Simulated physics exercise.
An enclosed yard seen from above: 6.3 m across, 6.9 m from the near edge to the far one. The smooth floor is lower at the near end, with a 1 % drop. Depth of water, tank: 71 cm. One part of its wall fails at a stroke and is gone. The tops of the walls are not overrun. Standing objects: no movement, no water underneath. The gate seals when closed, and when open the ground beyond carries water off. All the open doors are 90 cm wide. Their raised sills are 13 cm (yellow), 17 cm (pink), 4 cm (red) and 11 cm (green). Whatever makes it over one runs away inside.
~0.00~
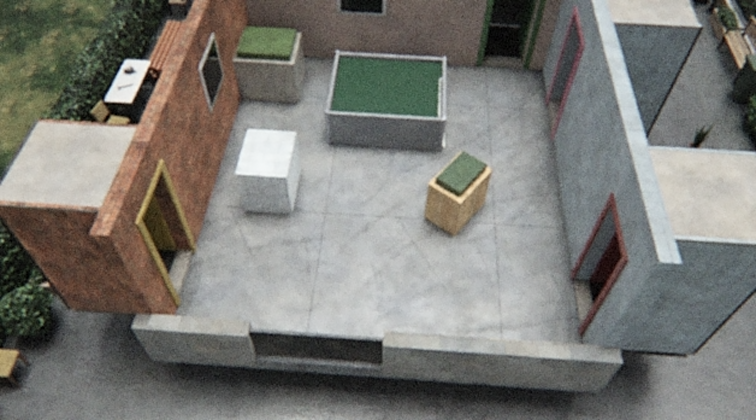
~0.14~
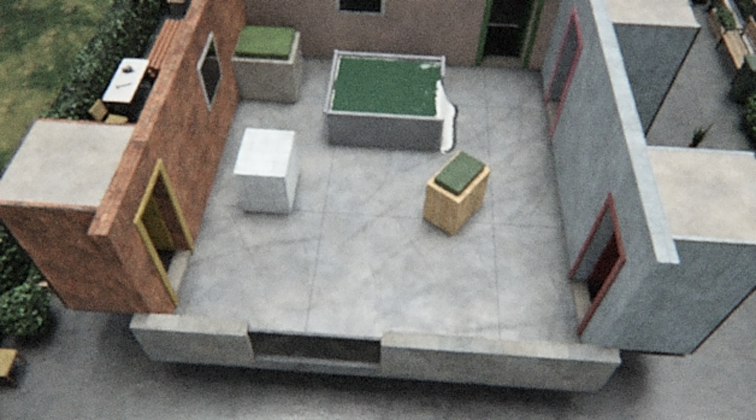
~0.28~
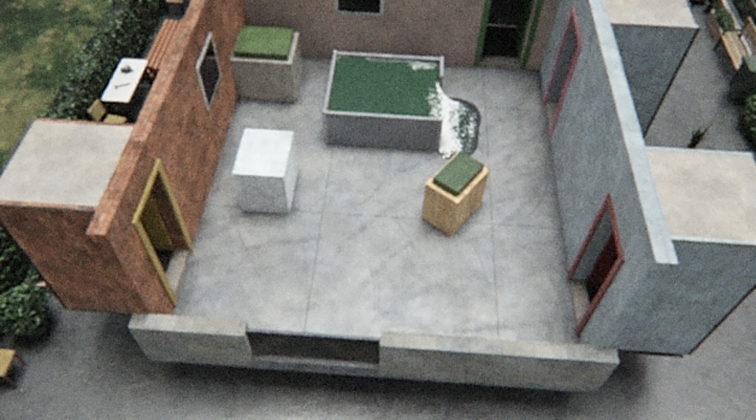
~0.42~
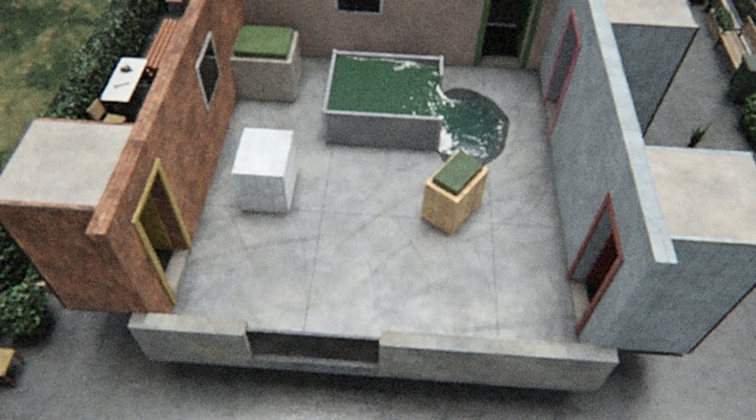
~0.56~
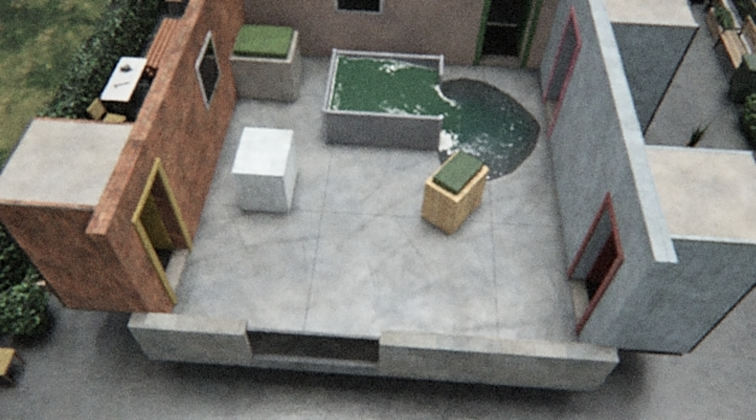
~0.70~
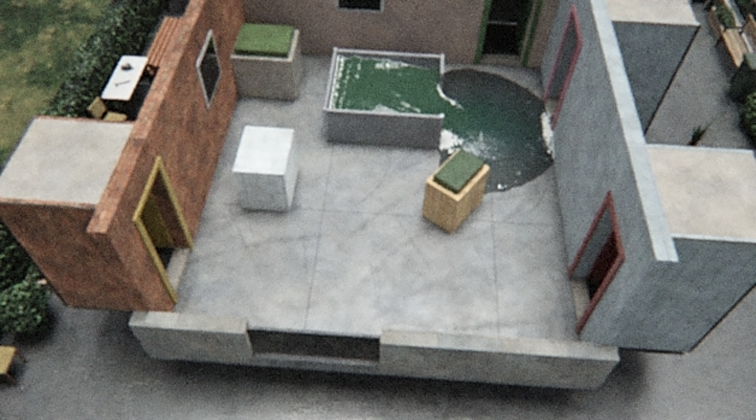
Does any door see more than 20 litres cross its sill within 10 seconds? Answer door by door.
Taking each door, the yellow door does not; the pink door does; the red door does; the green door does.
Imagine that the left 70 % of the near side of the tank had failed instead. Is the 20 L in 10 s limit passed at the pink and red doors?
Log - pink: Threshold not reached, red: Threshold topped.
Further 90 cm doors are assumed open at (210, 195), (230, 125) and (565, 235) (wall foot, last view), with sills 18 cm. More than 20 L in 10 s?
So, in the order given, it's shy of the mark, then shy of the mark, then shy of the mark.
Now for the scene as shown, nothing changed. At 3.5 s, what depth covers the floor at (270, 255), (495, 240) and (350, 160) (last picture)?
First spot near 0 cm, second near 5 cm, third near 0 cm.
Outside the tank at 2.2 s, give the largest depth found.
Max depth: About 36 centimetres.
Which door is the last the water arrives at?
The final one is the yellow door.
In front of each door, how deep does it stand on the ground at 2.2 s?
Depth readings (cm): Yellow = 0; pink = 33; red = 8; green = 16.
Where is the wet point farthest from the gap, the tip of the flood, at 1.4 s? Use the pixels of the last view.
About (563, 238) in the last view.
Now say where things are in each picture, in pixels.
The first picture shows the tank at (388, 88) is whole and still, 71 cm deep.
In the second picture, the front is at (449, 105), 0.7 m from the gap at (439, 116); 0.3 m2 of floor is under water; 71 cm left at the back of the tank.
In the third picture, the front is at (471, 106), 1.0 m from the gap at (437, 118); 1.0 m2 of floor is under water; 71 cm left at the back of the tank.
In the fourth picture, water pours out at (437, 119) and has run 1.4 m, to (504, 118); typically 9 cm deep outside, 71 cm at the tank's back.
In the fifth picture, water pours out at (437, 118) and has run 2.0 m, to (534, 123); typically 6 cm deep outside, 66 cm at the tank's back.
In the sixth picture, water pours out at (438, 117) and has run 2.4 m, to (552, 160); typically 5 cm deep outside, 60 cm at the tank's back.
After 1.4 s water covers 20 % of the floor and is deepest (39 cm) near (550, 147); yellow door not reached, pink door 35 cm at the sill, 55 L in, red door not reached, green door 6 cm at the sill, 0 L in.
After 2.2 s water covers 25 % of the floor and is deepest (36 cm) near (539, 69); yellow door not reached, pink door 33 cm at the sill, 137 L in, red door 8 cm at the sill, 0 L in, green door 16 cm at the sill, 2 L in.
After 3.5 s water covers 45 % of the floor and is deepest (26 cm) near (569, 364); yellow door not reached, pink door 21 cm at the sill, 196 L in, red door 7 cm at the sill, 7 L in, green door 17 cm at the sill, 23 L in.
After 6.0 s water covers 70 % of the floor and is deepest (20 cm) near (250, 62); yellow door 11 cm at the sill, 0 L in, pink door 13 cm at the sill, 201 L in, red door 8 cm at the sill, 26 L in, green door 11 cm at the sill, 40 L in.
After 10.0 s water covers 90 % of the floor and is deepest (12 cm) near (166, 335); yellow door 10 cm at the sill, 0 L in, pink door 6 cm at the sill, 201 L in, red door 8 cm at the sill, 69 L in, green door 4 cm at the sill, 41 L in.
